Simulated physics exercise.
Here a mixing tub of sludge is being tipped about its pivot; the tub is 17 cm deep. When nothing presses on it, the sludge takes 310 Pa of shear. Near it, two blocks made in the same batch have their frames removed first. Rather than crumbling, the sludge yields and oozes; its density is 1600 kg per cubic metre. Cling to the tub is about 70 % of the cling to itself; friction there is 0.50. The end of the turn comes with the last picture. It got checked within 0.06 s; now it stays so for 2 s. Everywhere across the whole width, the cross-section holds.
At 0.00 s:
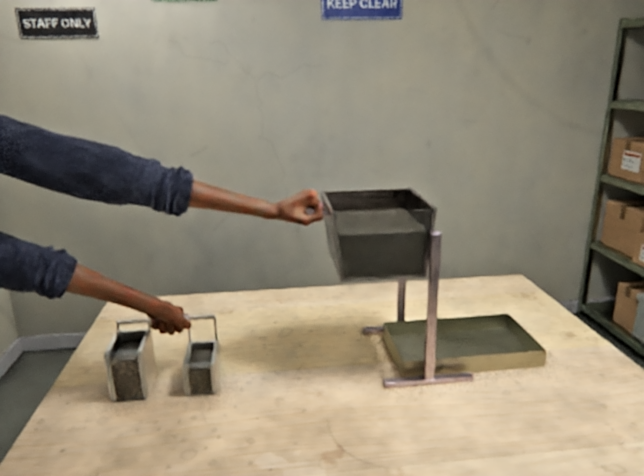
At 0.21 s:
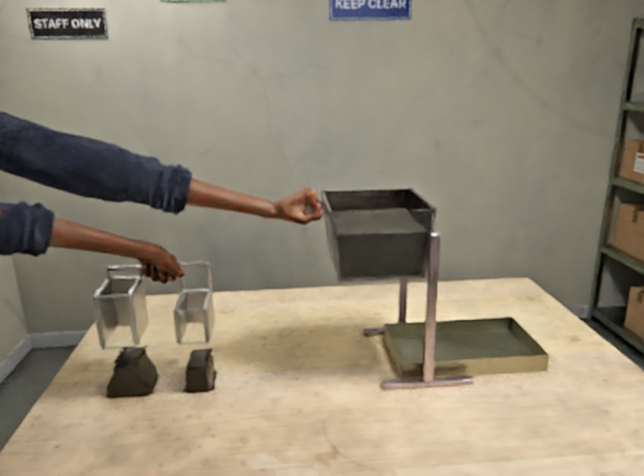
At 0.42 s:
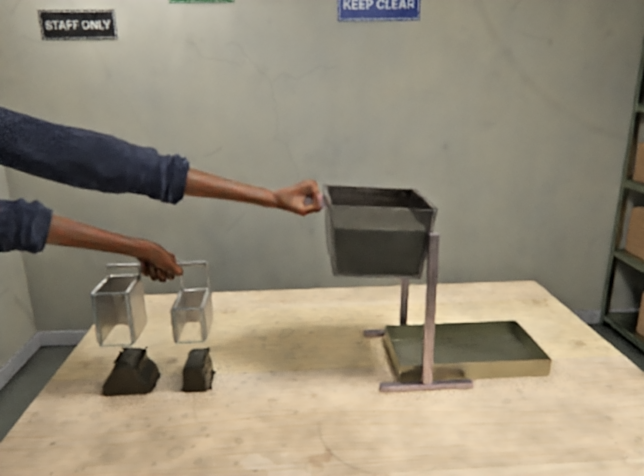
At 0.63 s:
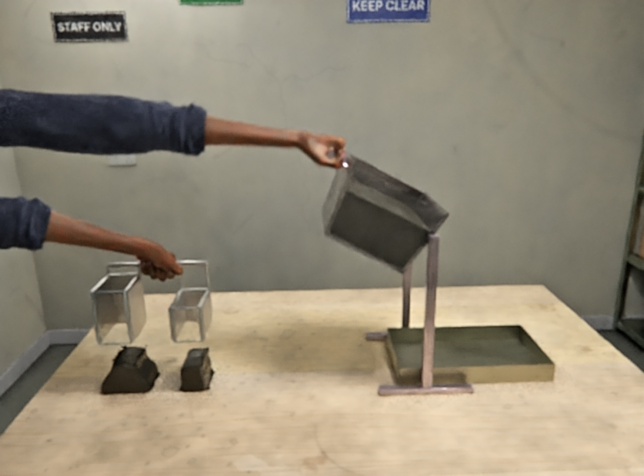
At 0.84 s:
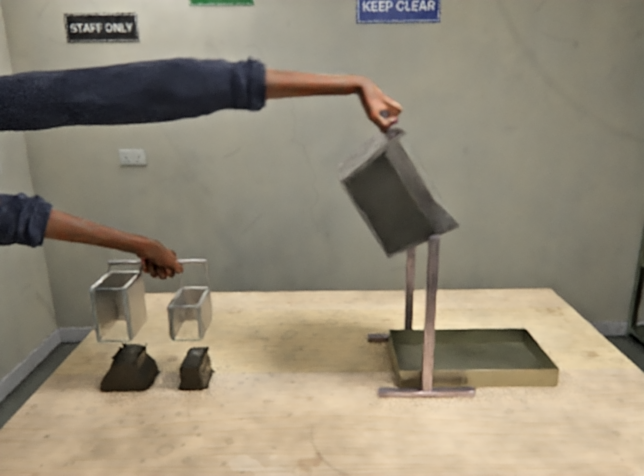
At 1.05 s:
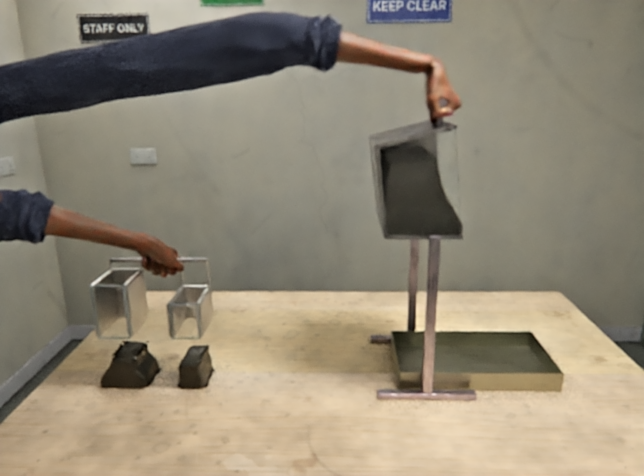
A hand lifts metal molds off two dark blocks, then another tilts a sludge-filled tub rightward.
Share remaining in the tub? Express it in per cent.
Close to 43 %.
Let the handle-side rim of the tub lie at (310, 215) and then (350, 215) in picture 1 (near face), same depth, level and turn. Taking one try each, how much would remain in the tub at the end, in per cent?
Some 35 % and some 55 %, in that order.
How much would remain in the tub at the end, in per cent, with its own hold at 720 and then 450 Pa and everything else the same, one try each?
You'd see 65 percent the first time and 50 percent the second.
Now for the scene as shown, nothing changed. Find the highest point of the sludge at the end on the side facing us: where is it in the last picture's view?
I'd point to somewhere around (406, 206).
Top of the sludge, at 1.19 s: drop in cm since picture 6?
About 5 cm.
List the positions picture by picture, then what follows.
Handle-side rim at (335, 214), tilt 0 degrees; crest of the sludge at (428, 230); block heights 12 cm, 7.5 cm (left to right), in the first frame.
Handle-side rim at (333, 213), tilt 0 degrees; crest of the sludge at (427, 230); block heights 9.0 cm, 7.3 cm (left to right), in the second frame.
Handle-side rim at (333, 205), tilt 4 degrees; crest of the sludge at (340, 228); block heights 8.3 cm, 7.2 cm (left to right), in the third frame.
Handle-side rim at (356, 166), tilt 29 degrees; crest of the sludge at (351, 191); block heights 8.3 cm, 7.2 cm (left to right), in the fourth frame.
Handle-side rim at (405, 135), tilt 58 degrees; crest of the sludge at (383, 156); block heights 8.3 cm, 7.2 cm (left to right), in the fifth frame.
Handle-side rim at (456, 129), tilt 83 degrees; crest of the sludge at (433, 158); block heights 8.3 cm, 7.2 cm (left to right), in the sixth frame.
After 1.19 s, the tub is at 83 degrees and holds 78 %.
After 1.36 s, the tub is at 83 degrees and holds 50 %.
After 1.53 s, the tub is at 83 degrees and holds 43 %.
After 1.70 s, the tub is at 83 degrees and holds 43 %.
After 3.05 s, the tub is at 83 degrees and holds 43 %.
